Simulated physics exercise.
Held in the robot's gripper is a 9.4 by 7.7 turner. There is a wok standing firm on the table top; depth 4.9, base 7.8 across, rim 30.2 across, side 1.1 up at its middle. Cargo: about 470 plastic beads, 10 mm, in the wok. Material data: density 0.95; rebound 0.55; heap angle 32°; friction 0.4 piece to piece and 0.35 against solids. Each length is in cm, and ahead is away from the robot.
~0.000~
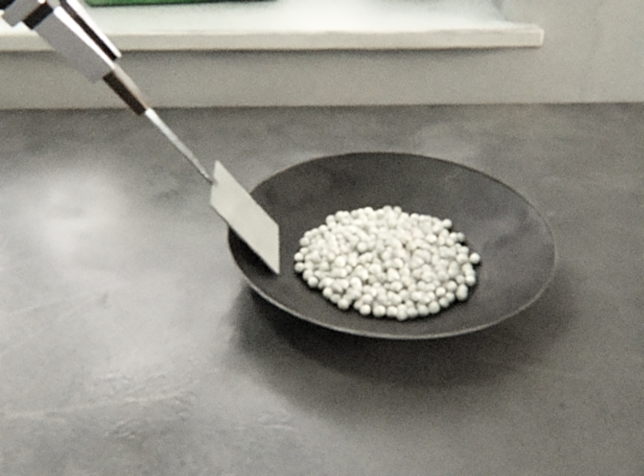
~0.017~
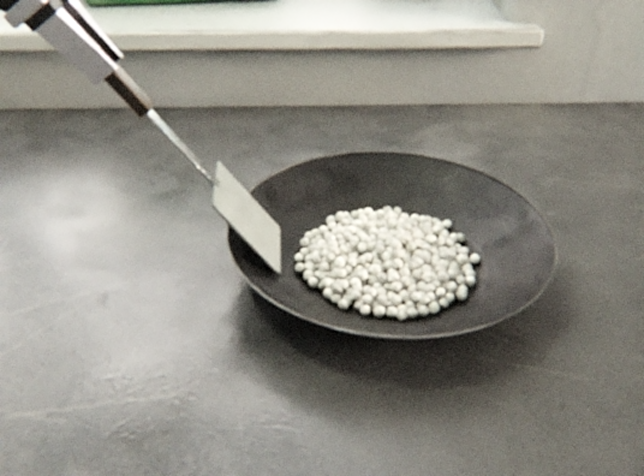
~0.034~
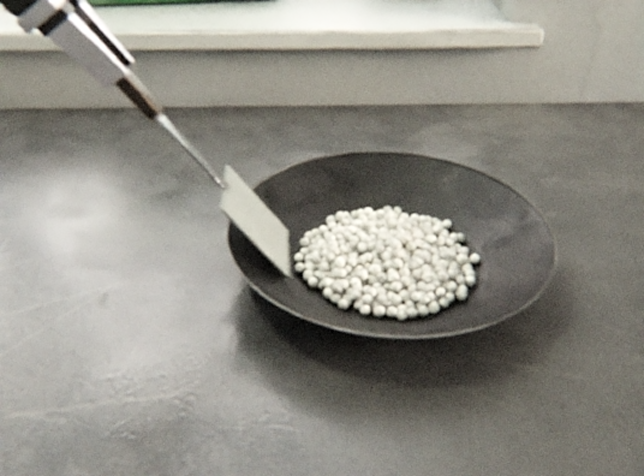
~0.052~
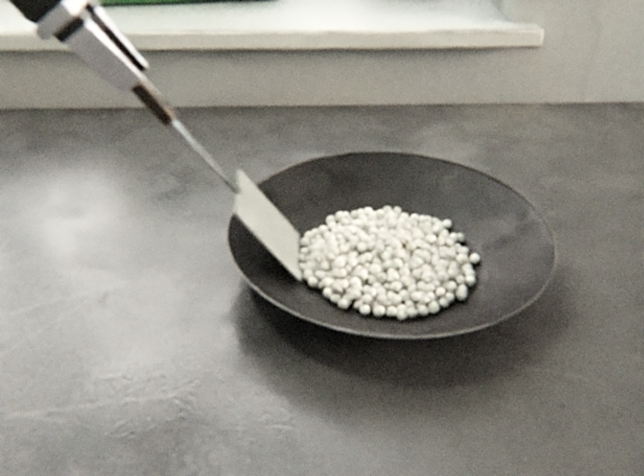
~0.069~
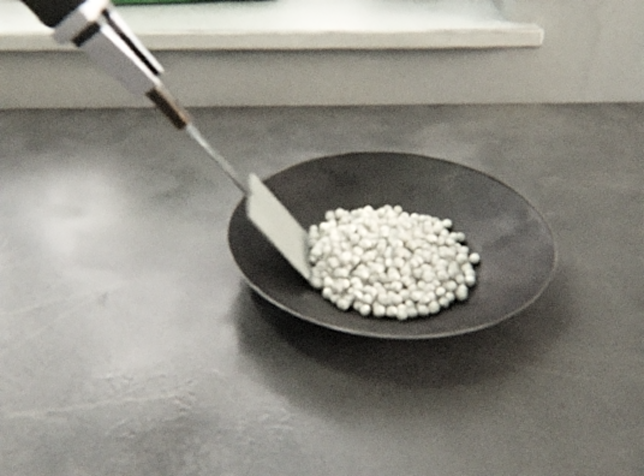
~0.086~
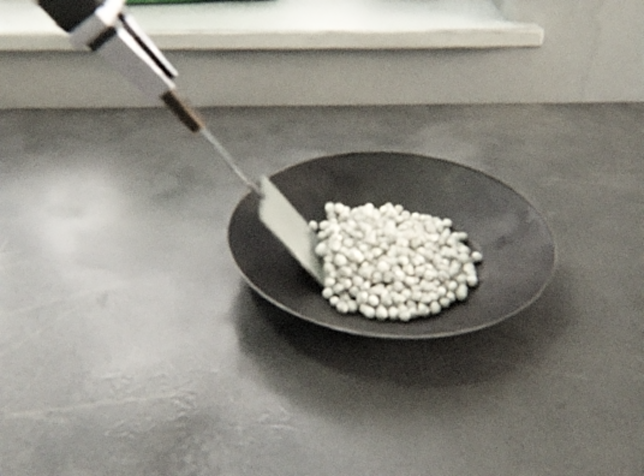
A robot-held turner sliding right inside a dark wok, pressing into the left edge of a pile of small white beads.
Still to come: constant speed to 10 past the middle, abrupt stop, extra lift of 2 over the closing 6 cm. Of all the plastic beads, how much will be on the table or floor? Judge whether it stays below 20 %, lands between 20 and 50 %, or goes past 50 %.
It stays below 20 %.
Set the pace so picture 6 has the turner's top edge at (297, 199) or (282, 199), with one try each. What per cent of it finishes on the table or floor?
Try one roughly 30 per cent; try two roughly 25 per cent.
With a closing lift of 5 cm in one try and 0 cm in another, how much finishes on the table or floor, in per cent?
Roughly 10 % and then 10 %.
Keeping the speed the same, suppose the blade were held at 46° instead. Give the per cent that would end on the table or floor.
Some 10 in a hundred.
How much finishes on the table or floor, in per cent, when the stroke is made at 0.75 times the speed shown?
Something close to 5 per cent ends up on the table or floor.
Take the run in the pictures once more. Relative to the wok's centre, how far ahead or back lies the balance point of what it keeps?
Roughly 4.0 centimetres ahead.
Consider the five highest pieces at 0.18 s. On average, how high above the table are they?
Roughly 4 cm above the table.
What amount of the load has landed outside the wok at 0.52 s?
Around 15 percent.
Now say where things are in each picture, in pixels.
In the first frame, turner top edge at (213, 182), sloping 54°; upper third of the load around (389, 251), from x 300 to 475, top at y 210; 471 in the wok.
In the second frame, turner top edge at (215, 182), sloping 54°; upper third of the load around (389, 251), from x 300 to 475, top at y 210.
In the third frame, turner top edge at (224, 186), sloping 54°; upper third of the load around (389, 251), from x 300 to 475, top at y 210.
In the fourth frame, turner top edge at (237, 190), sloping 54°; upper third of the load around (389, 251), from x 300 to 475, top at y 210.
In the fifth frame, turner top edge at (250, 194), sloping 54°; upper third of the load around (383, 251), from x 310 to 475, top at y 210.
In the sixth frame, turner top edge at (262, 196), sloping 54°; upper third of the load around (385, 248), from x 315 to 475, top at y 210; 471 in the wok.
After 0.18 s, sloping 54°, highest piece 4 above the table; 471 in the wok.
After 0.27 s, sloping 54°, highest piece 5 above the table; 471 in the wok.
After 0.52 s, sloping 54°, highest piece 6 above the table; 408 in the wok, 60 on the table or floor, 3 on the blade or in flight.
After 1.57 s, sloping 54°, highest piece 4 above the table; 408 in the wok, 63 on the table or floor.
At rest, 408 in the wok, 63 on the table or floor. That is 13 % on the table or floor.
